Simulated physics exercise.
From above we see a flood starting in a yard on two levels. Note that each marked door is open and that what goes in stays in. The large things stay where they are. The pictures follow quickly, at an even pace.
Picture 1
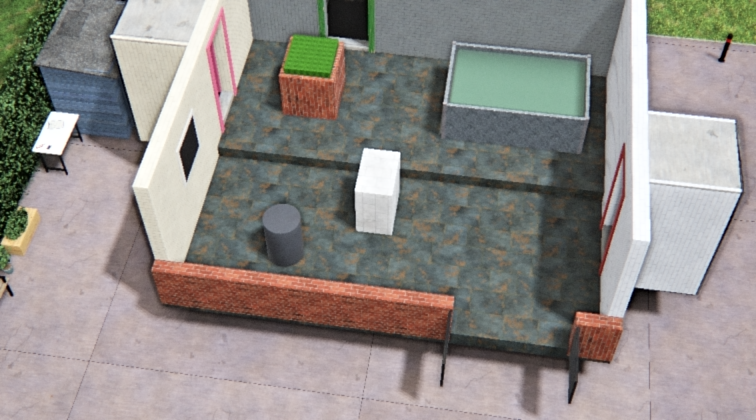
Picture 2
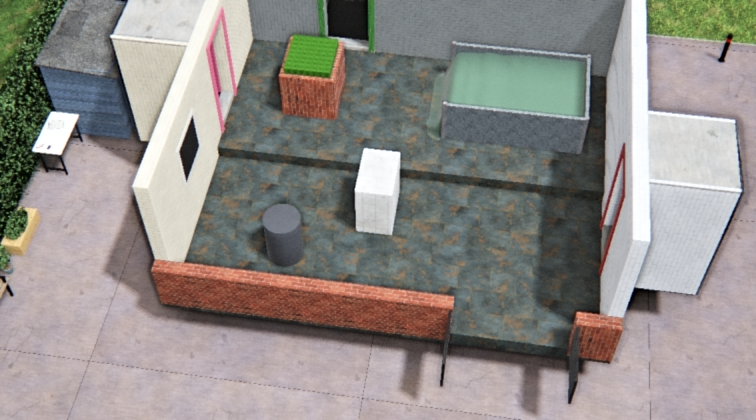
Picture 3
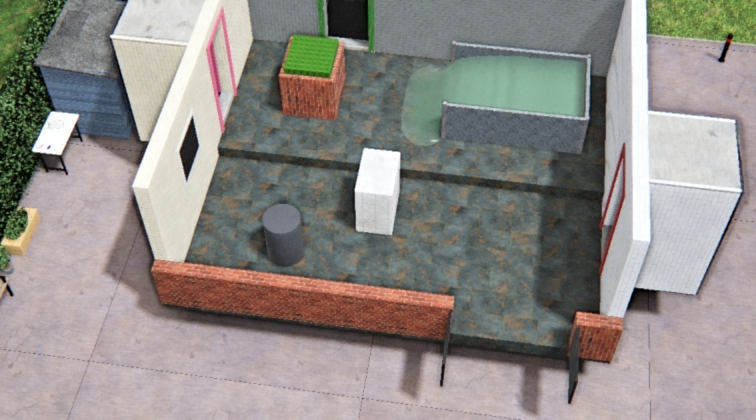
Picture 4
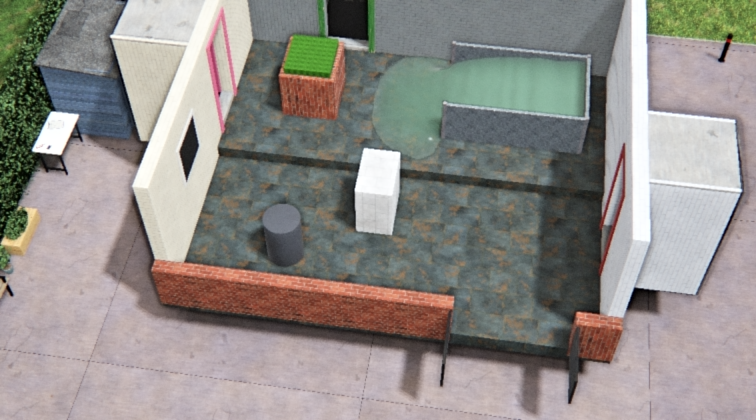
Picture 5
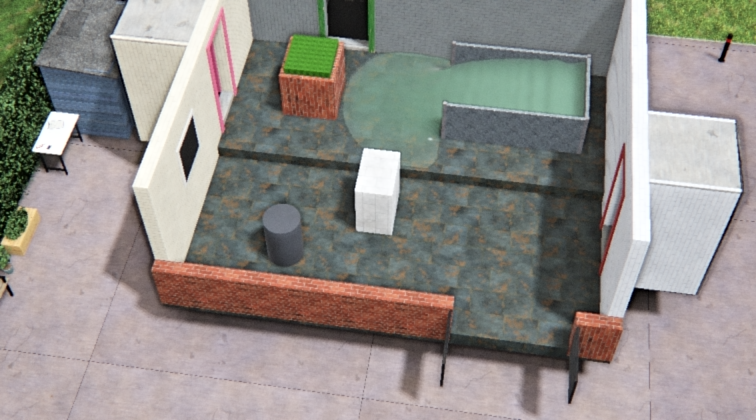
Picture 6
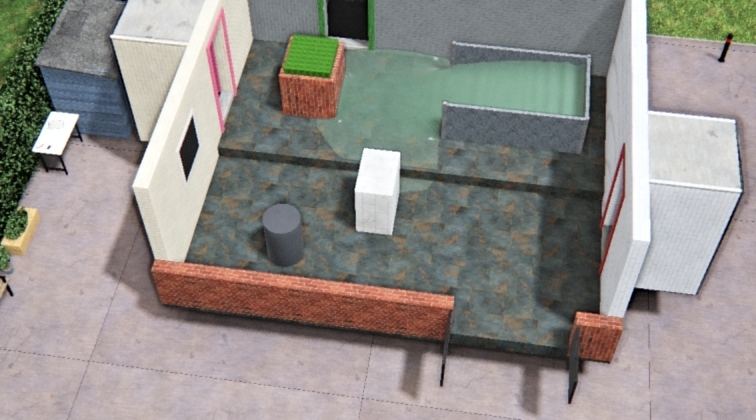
Pale green water fills a grey rectangular tank at the upper right of a walled yard on two levels, seen from above by a still camera. Below and left of it stand a brick planter topped with grass, a white block, a dark grey cylinder and a low red-brick wall. The tank's left side opens and the water pours out leftward, spreading in a rounded sheet across the upper level to the planter.
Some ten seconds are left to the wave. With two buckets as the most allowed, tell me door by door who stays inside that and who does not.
At the end, red door: Two buckets at most. Pink door: Two buckets at most. Green door: Over two buckets.
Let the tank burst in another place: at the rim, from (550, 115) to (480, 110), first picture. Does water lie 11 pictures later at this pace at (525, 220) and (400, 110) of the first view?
Point one reached; point two not reached.
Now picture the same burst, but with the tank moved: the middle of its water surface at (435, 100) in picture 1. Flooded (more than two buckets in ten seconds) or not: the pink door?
Result - pink crosses the threshold.
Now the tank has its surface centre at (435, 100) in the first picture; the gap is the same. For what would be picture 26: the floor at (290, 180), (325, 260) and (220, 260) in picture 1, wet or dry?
Result: Inundated; inundated; inundated.
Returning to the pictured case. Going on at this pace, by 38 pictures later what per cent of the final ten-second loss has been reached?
My figure is about 65 in a hundred.
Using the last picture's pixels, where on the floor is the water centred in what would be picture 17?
Roughly (399, 114) in the last picture.
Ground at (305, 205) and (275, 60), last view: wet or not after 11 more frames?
Lab note, in the order given: Wet through; wet through.
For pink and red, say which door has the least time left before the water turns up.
Answer: The one in pink.
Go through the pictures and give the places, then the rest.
The first frame shows still water in the tank at (518, 83).
In the second frame, the front is at (448, 74), out from the gap at (450, 94).
In the third frame, water pours out at (450, 97) and has run to (425, 69).
In the fourth frame, the front is at (396, 66), out from the gap at (450, 98).
In the fifth frame, water pours out at (450, 99) and has run to (355, 76).
In the sixth frame, water pours out at (450, 99) and has run to a hidden place.
A moment on, water covers 30 % of the floor; the red door not reached, the pink door not reached, the green door under two buckets in.
Next, water covers 45 % of the floor; the red door not reached, the pink door wet at the sill, nothing in, the green door far over two buckets in.
Then, water covers 55 % of the floor; the red door not reached, the pink door wet at the sill, nothing in, the green door far over two buckets in.
Later, water covers 85 % of the floor; the red door wet at the sill, nothing in, the pink door under two buckets in, the green door far over two buckets in.
In the end, water covers 90 % of the floor; the red door under two buckets in, the pink door under two buckets in, the green door far over two buckets in.
